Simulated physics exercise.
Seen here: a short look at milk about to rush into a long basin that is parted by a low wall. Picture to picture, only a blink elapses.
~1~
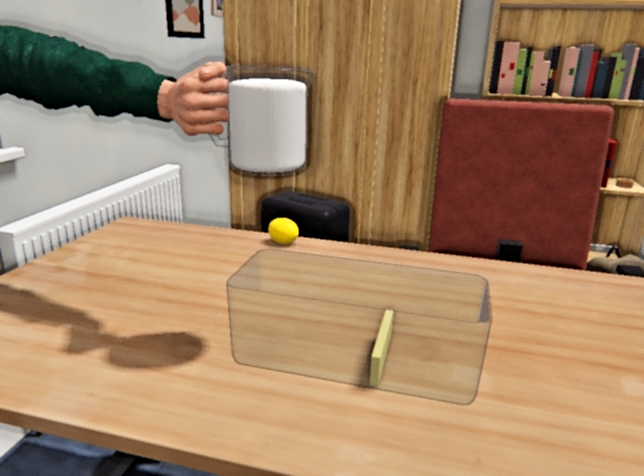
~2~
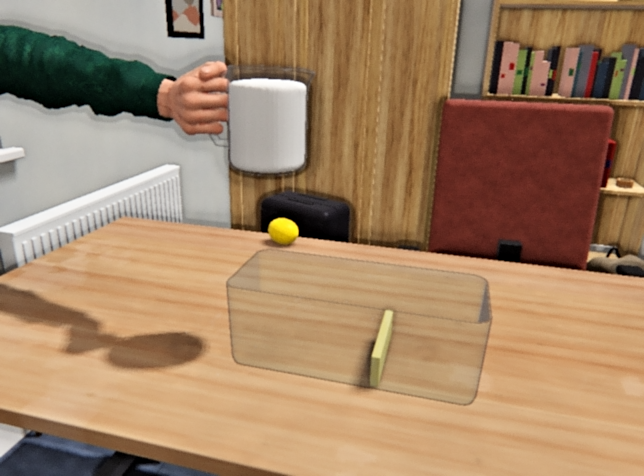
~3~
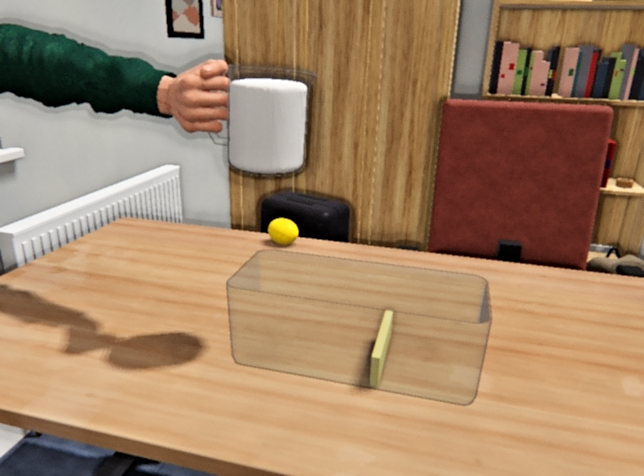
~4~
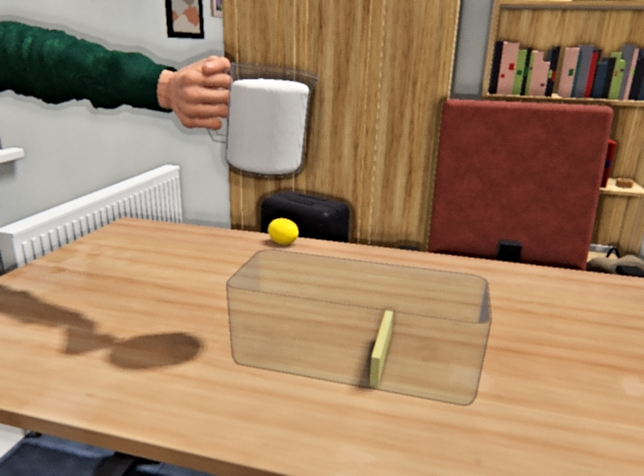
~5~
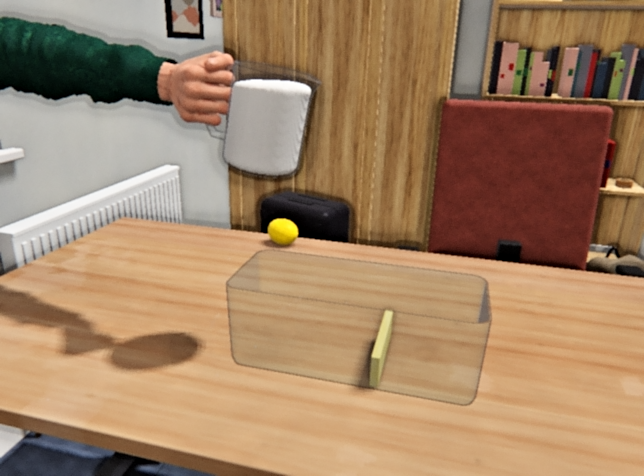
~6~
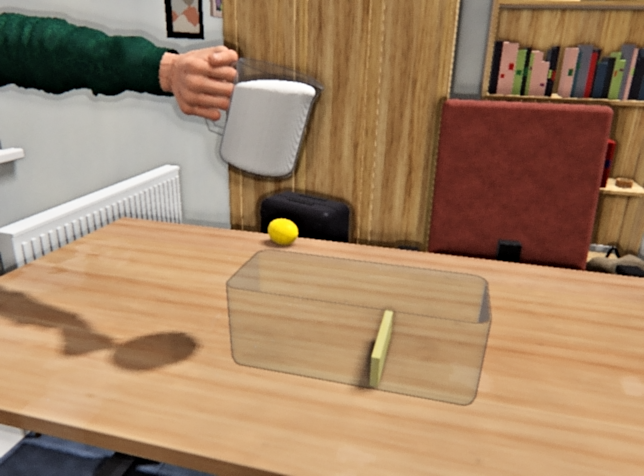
A hand in a dark green sleeve reaches in from the left, holding a clear jug of white milk above a wooden table, seen from slightly above in a room with a radiator and bookshelf. Below sits a long transparent basin with a low yellowish wall inside, a yellow ball behind it and a dark red panel at right. The hand gradually tilts the jug slightly rightward, while the camera stays still.
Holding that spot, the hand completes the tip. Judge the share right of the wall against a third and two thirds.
I predict a middling amount ends up right of the wall, one third up to two thirds.
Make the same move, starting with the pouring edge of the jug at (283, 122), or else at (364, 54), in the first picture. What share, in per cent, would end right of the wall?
Start one gives some 5 %, start two some 90 %.
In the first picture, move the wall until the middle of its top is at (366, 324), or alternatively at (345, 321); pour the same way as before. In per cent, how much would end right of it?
Well, it's close to 85 per cent for the first one, then 95 per cent for the other.
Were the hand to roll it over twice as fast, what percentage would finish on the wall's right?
It comes to 35 per cent or so.
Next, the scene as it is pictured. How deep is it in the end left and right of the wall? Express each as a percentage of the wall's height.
Left side 30 percent, right side 40 percent.
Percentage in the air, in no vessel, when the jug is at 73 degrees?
Something close to 20 percent of it.
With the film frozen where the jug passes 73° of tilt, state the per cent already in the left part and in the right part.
0 per cent left, 0 per cent right.
A moment on, the jug is tipped part way and 80 per cent is still to pour, 2 is left of the wall and 0 right of it.
Next, the jug is tipped right over and 29 per cent is still to pour, 14 is left of the wall and 26 right of it.
Then the jug is tipped right over and 4 per cent is still to pour, 44 is left of the wall and 44 right of it.
Later the jug is tipped right over and 0 per cent is still to pour, 53 is left of the wall and 45 right of it.
At rest 53 per cent lies left of the wall, 45 right of it and 2 outside.
